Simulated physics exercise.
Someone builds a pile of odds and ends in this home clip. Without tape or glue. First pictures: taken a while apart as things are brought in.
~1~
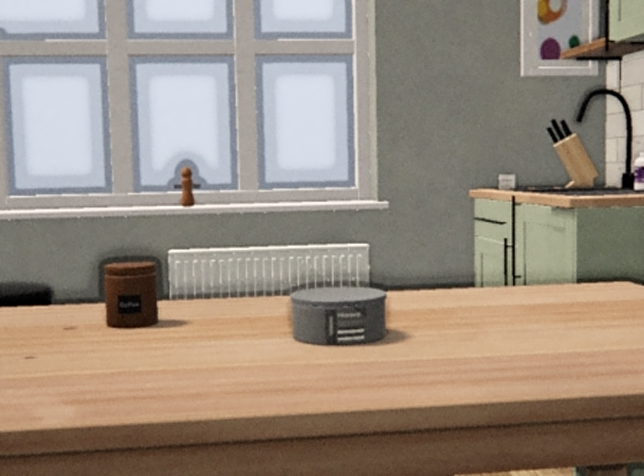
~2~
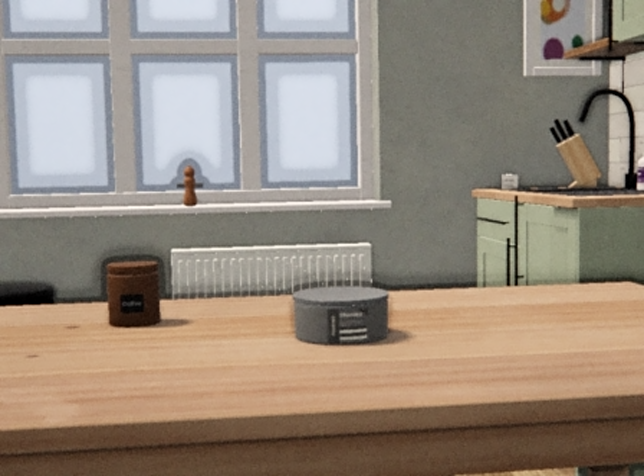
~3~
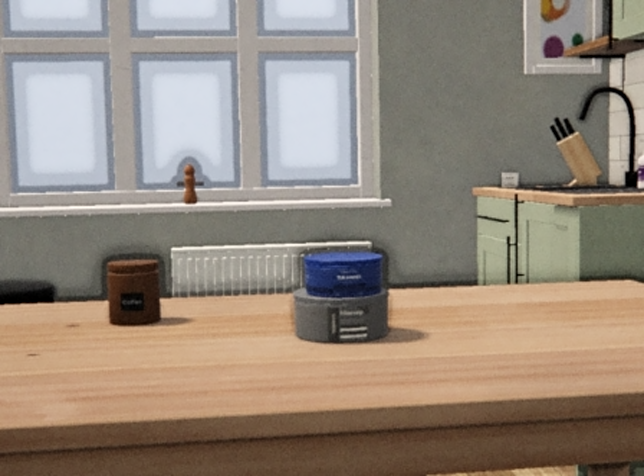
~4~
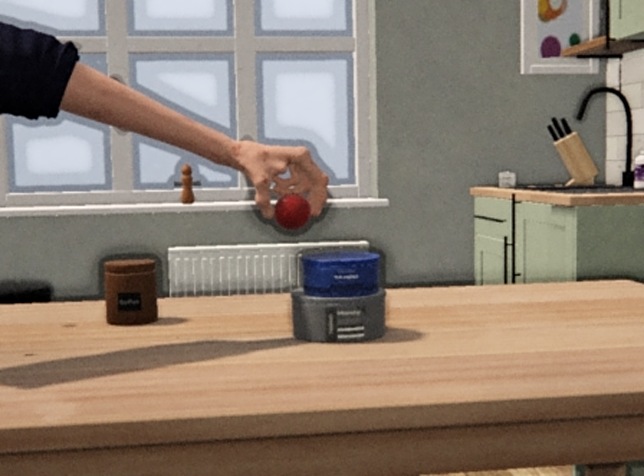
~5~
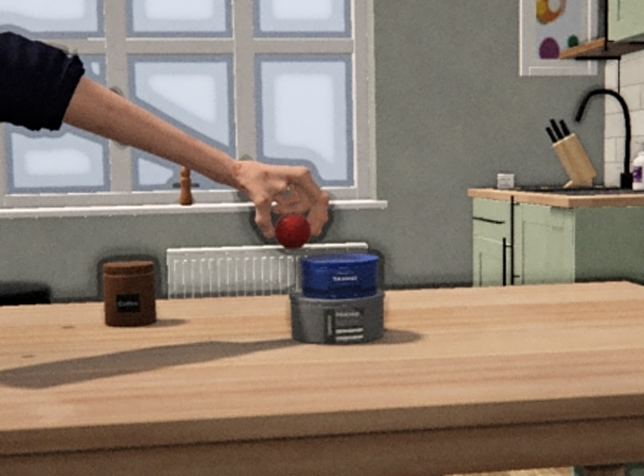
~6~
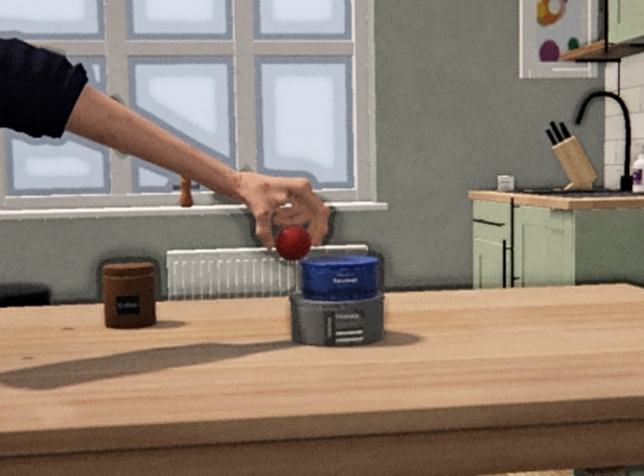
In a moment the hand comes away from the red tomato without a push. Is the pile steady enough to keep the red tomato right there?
No, pretty sure the pile is unstable there.
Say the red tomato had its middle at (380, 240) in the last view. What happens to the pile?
In the end the pile crashes down.
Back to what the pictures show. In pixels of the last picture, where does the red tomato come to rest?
Roughly pixel (237, 326) in the last picture.
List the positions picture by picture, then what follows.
In the first frame, the last thing is not in view yet.
In the second frame, the last thing is not in view yet; brown jar (134, 293).
In the third frame, the last thing is not in view yet; grey tub (341, 313).
The fourth frame shows still above its spot; red tomato (292, 211); blue tub (341, 274).
The fifth frame shows still above its spot; red tomato (293, 231); brown jar (130, 293).
The sixth frame shows in place under the hand; red tomato (293, 243); grey tub (337, 316).
Then, 0.30 s on from there, red tomato now fallen.
Then, 0.50 s on from there, things are still on the move.
In the end, fallen, red tomato; the other 3 unmoved. At the end, from the last picture's camera, red tomato near (237, 326). The pile loses its balance.
